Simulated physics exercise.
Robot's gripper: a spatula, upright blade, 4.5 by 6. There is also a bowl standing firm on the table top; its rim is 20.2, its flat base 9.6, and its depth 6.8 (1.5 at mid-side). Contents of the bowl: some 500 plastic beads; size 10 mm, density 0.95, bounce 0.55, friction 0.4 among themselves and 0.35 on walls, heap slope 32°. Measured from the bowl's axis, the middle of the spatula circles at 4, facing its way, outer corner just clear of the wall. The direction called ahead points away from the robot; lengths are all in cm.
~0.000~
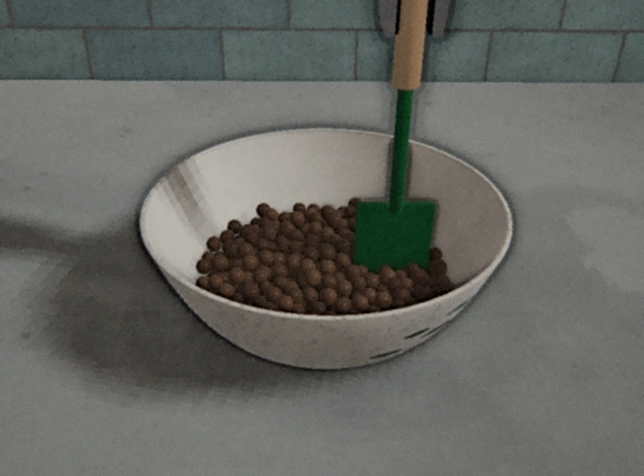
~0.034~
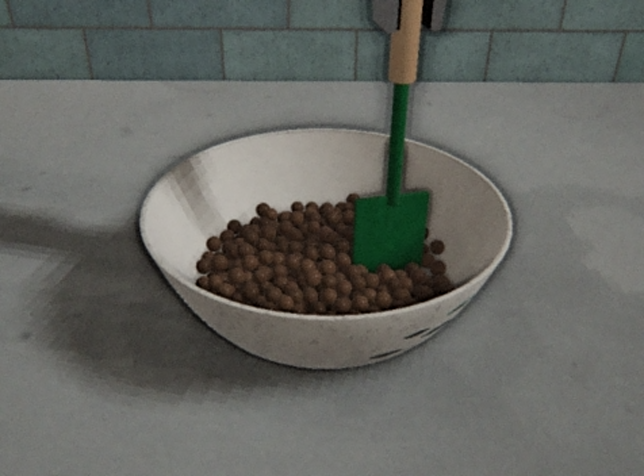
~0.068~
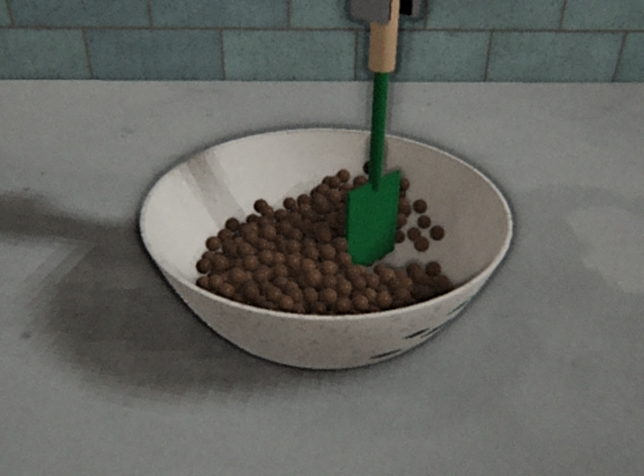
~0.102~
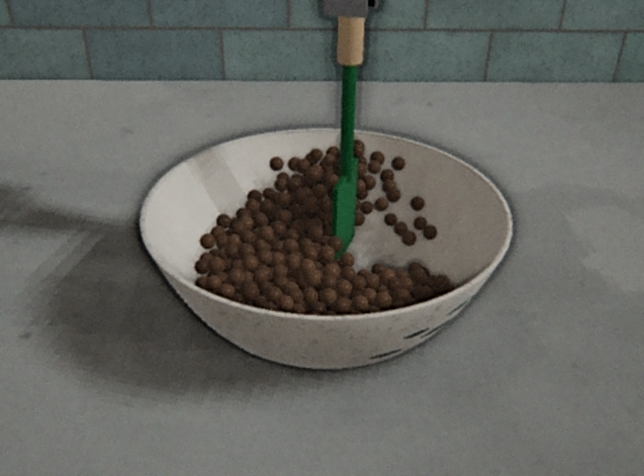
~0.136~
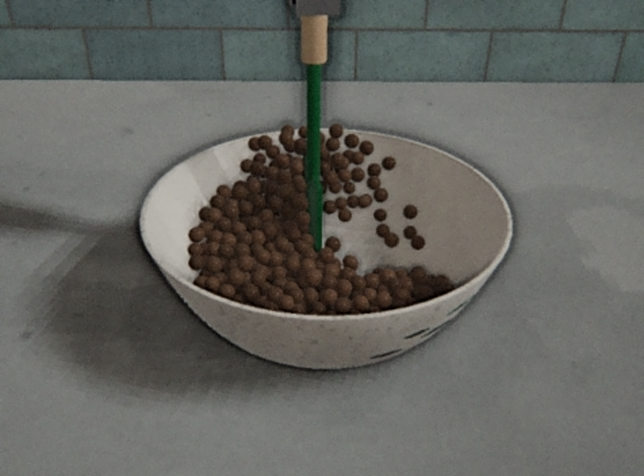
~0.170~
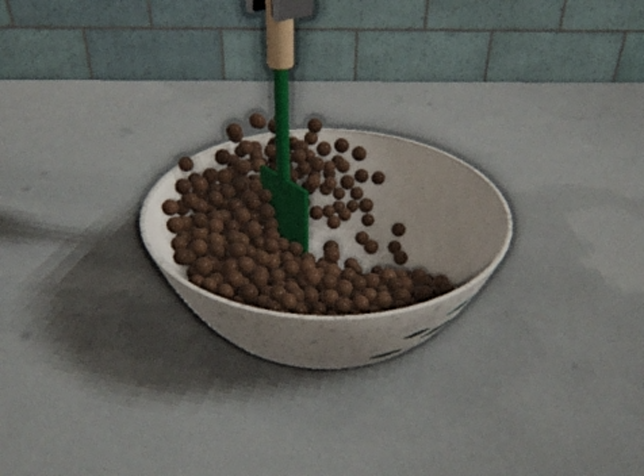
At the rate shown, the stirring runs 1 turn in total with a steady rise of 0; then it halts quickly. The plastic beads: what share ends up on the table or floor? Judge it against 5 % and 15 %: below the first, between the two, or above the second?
Between 5 and 15 %.
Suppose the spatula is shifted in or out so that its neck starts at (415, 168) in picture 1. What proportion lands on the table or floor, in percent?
It comes to around 20 percent.
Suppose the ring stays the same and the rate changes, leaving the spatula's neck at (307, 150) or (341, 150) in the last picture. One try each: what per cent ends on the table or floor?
Around 0 and 0 per cent respectively.
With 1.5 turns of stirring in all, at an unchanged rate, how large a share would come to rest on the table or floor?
10 %.
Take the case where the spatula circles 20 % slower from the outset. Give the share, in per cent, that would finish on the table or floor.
5 %.
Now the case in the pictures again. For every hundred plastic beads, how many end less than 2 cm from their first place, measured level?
I'd guess close to 0 percent of the load.
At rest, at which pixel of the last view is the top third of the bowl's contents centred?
Estimated centre: (393, 233).
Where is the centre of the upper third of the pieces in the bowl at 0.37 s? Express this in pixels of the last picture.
I'd put it close to (399, 292).
After 0.27 s, 215° round, highest piece 10 above the table; 493 in the bowl, 1 on the table or floor, 10 in flight or on the tool.
After 0.37 s, 300° round, highest piece 10 above the table; 468 in the bowl, 12 on the table or floor, 24 in flight or on the tool.
After 0.62 s, 0° round, highest piece 7 above the table; 455 in the bowl, 48 on the table or floor, 1 in flight or on the tool.
After 1.32 s, 0° round, highest piece 5 above the table; 455 in the bowl, 49 on the table or floor.
In the end, 455 in the bowl, 49 on the table or floor. That is 10 % on the table or floor.
